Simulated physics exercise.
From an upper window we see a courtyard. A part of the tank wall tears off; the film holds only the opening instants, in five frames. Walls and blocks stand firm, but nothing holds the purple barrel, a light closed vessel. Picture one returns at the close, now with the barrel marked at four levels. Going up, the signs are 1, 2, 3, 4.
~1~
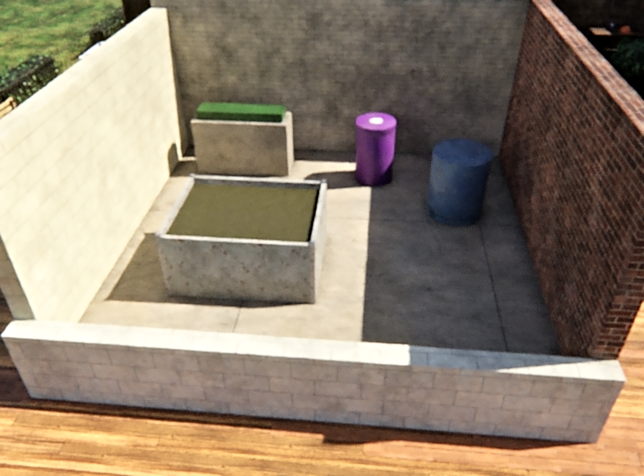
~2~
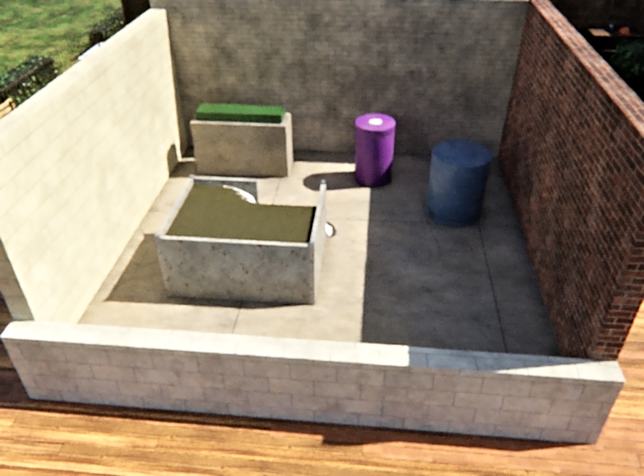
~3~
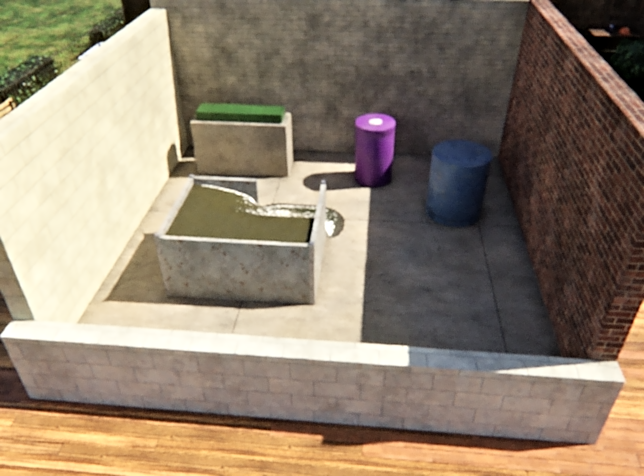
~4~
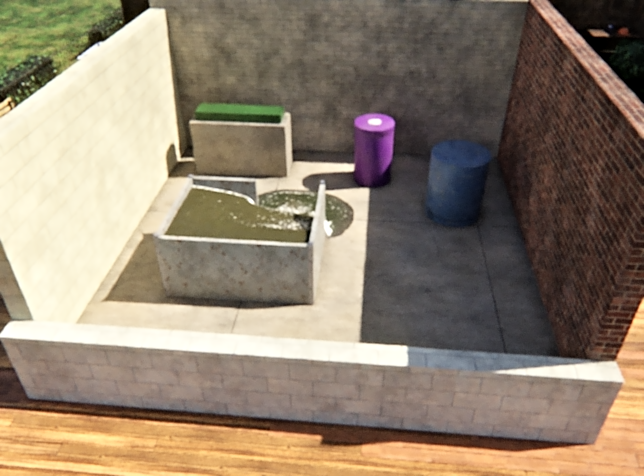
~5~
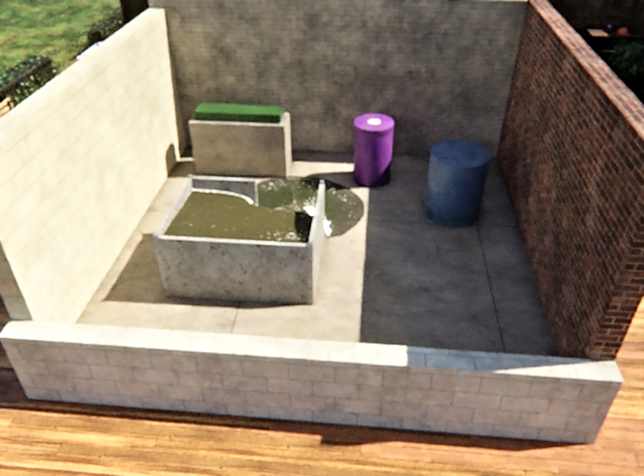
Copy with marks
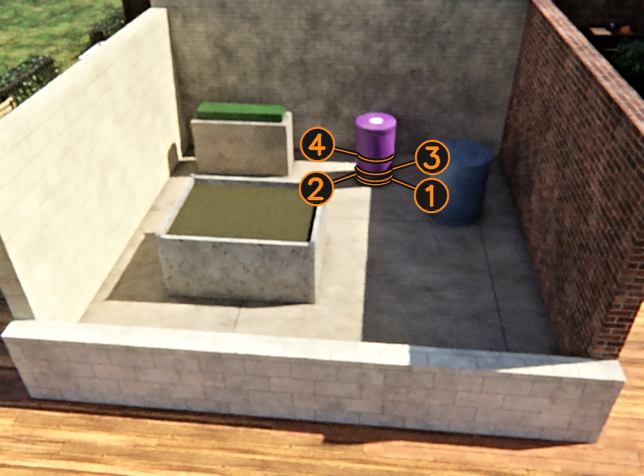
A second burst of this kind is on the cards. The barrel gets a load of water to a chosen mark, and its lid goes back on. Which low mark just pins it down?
Use mark 4.
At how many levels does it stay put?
One of them.
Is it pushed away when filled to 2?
Yes.
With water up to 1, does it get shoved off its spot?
Yes, that goes wrong.
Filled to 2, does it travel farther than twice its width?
Yes, clearly.
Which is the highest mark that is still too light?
Here it is mark 3.
On the marked copy, 1 at (373, 184); 2 at (373, 181); 3 at (374, 174); 4 at (374, 161); from the bottom up 1, 2, 3, 4.
With 1, it is pushed about 3 times its own width away.
With 2, it is pushed about 3 times its own width away.
With 3, it is pushed about its own width away.
With 4, it does not move.
